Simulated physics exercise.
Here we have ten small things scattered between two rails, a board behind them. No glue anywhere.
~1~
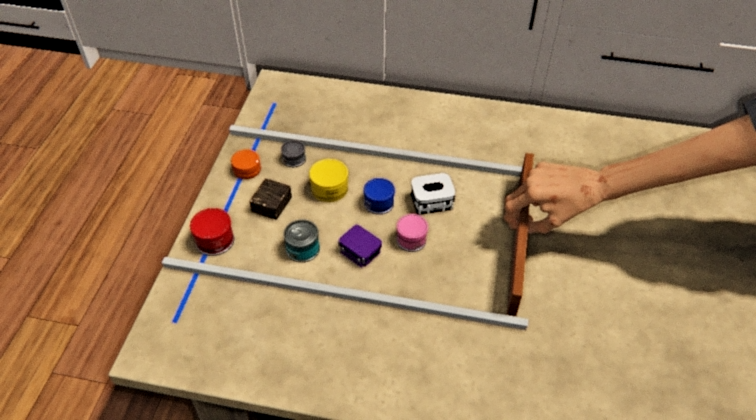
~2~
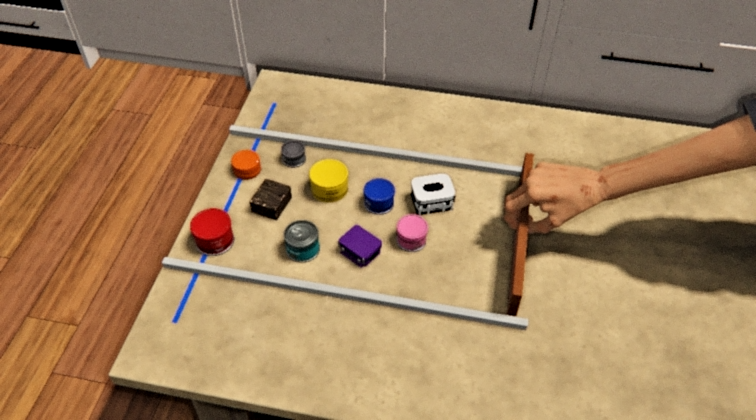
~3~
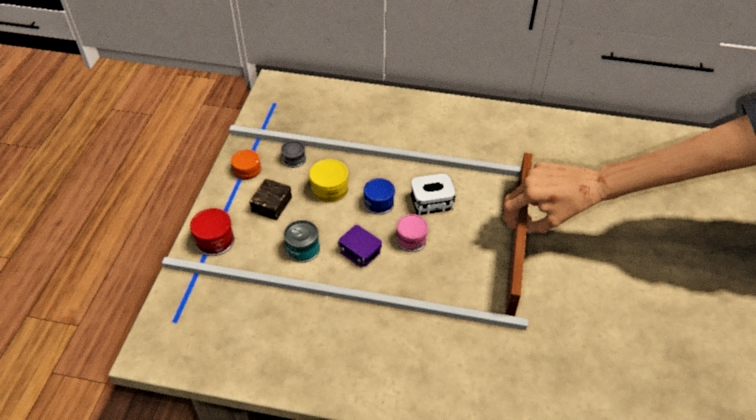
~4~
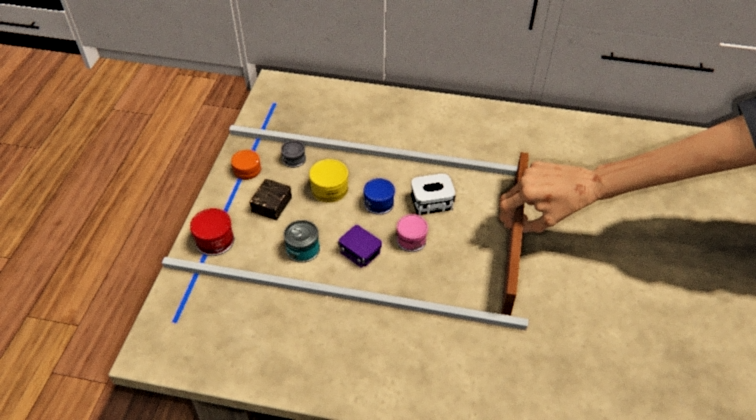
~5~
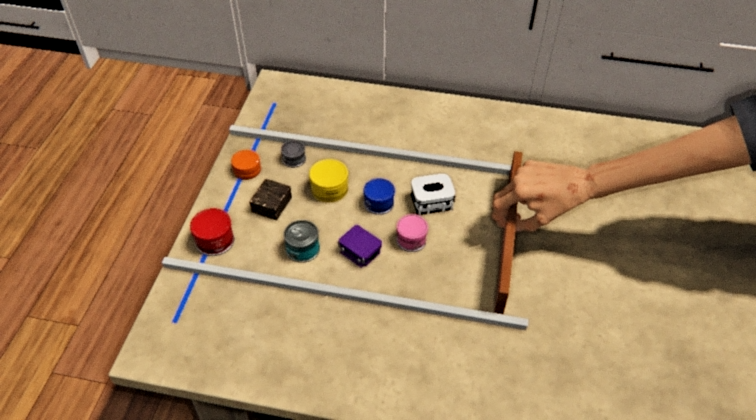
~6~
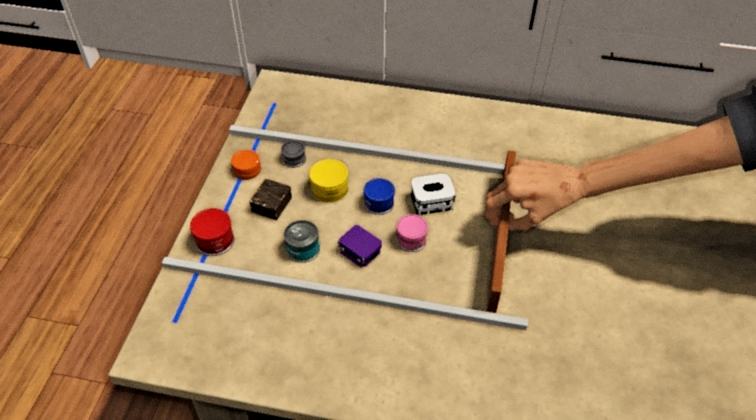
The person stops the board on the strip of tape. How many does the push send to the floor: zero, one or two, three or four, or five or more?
As it turns out, the number that fall off is five or more.
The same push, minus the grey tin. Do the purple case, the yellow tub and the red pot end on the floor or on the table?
The purple case survives; the yellow tub drops off; the red pot drops off.
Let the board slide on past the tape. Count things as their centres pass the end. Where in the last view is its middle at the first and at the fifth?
At (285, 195) for the first, at (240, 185) for the fifth.
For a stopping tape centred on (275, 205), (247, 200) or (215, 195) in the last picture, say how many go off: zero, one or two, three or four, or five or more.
For each place: Just one or two; three or four; more than four.
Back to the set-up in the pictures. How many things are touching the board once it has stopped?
The number is 5.
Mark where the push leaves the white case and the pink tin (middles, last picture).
The white case at (227, 157), the pink tin at (209, 205).
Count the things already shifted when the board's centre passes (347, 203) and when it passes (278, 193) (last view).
The counts are 6 and 10.
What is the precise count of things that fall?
The count is 5.
Soon after, none off yet; red pot at rest near (213, 232); orange lid at rest near (246, 165); black block at rest near (271, 199).
By the end, the number that fall off is five or more; fallen, yellow tub, turquoise pot, black block, orange lid and red pot.
